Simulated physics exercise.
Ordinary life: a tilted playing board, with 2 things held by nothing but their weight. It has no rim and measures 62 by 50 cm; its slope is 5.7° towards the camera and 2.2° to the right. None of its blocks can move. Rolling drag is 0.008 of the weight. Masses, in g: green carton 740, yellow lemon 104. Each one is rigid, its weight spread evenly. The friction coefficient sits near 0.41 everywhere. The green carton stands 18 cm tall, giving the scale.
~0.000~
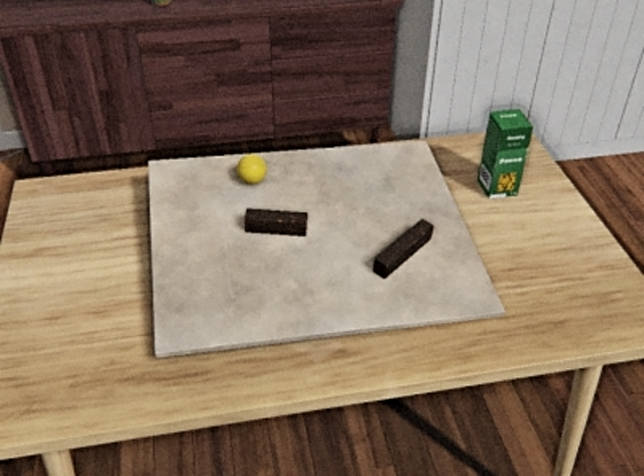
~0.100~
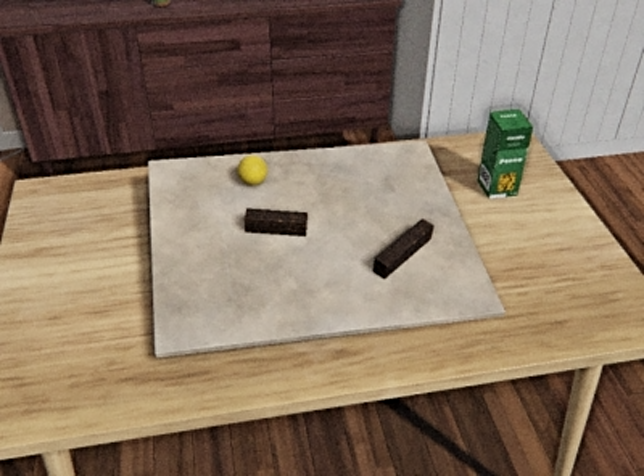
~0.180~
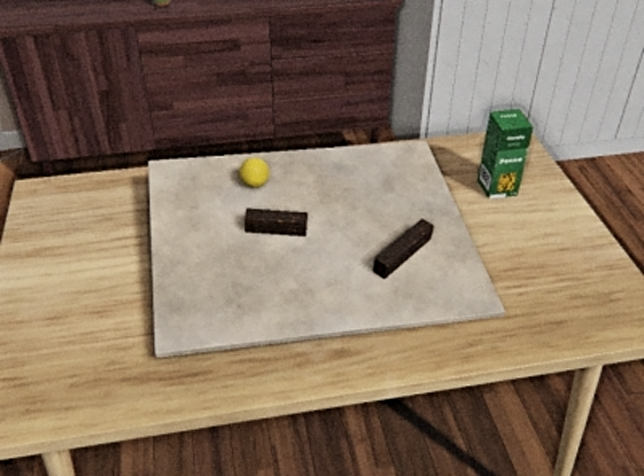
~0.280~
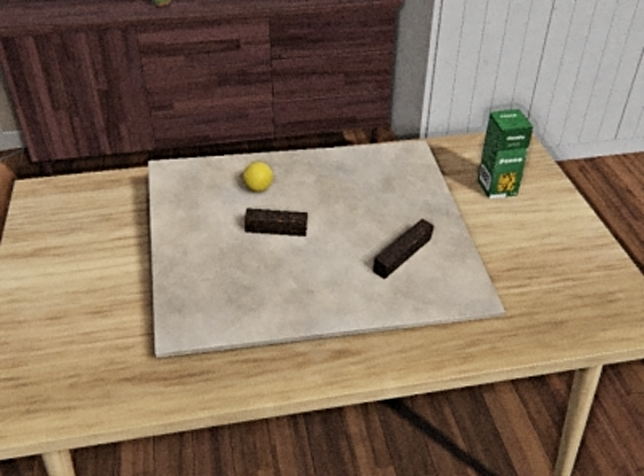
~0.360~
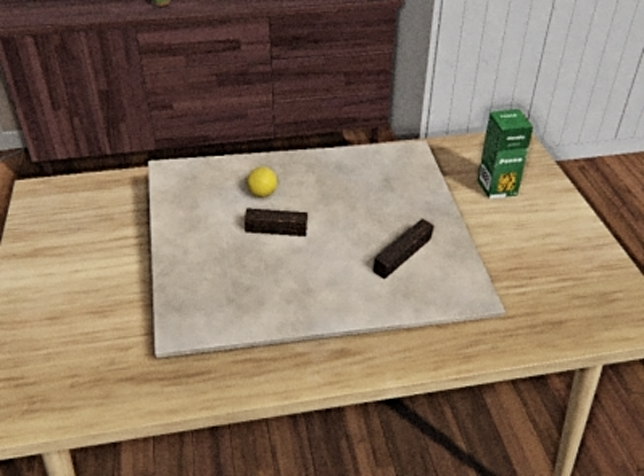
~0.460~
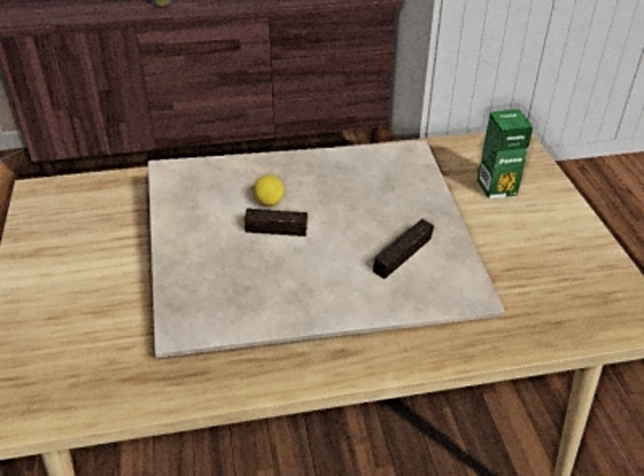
A yellow lemon moves slowly down a pale board on a wooden table, drifting slightly right and drawing close to one of two dark blocks, while the blocks and a green carton at the right stay still.
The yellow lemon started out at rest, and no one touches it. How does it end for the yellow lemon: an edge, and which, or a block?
Answer: No border, stopped.
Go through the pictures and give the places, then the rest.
In the first picture, 41 cm of board to the near edge; yellow lemon (251, 169); green carton (504, 155).
In the second picture, 41 cm of board to the near edge; yellow lemon (253, 170); green carton (504, 155).
In the third picture, 40 cm of board to the near edge; yellow lemon (254, 173); green carton (504, 155).
In the fourth picture, 38 cm of board to the near edge; yellow lemon (258, 177); green carton (504, 155).
In the fifth picture, 37 cm of board to the near edge; yellow lemon (262, 182); green carton (504, 155).
In the sixth picture, 34 cm of board to the near edge; yellow lemon (269, 191); green carton (504, 155).
After 0.66 s, 30 cm of board to the near edge; yellow lemon near (287, 203).
After 0.96 s, 28 cm of board to the near edge; yellow lemon near (320, 206).
After 1.16 s, 25 cm of board to the near edge; yellow lemon near (350, 217).
After 1.36 s, 19 cm of board to the near edge; yellow lemon near (383, 234).
At rest (1.9 s), 19 cm of board to the near edge; green carton in place, give or take 8 cm. Seen from the same camera at the end, yellow lemon near (383, 234).
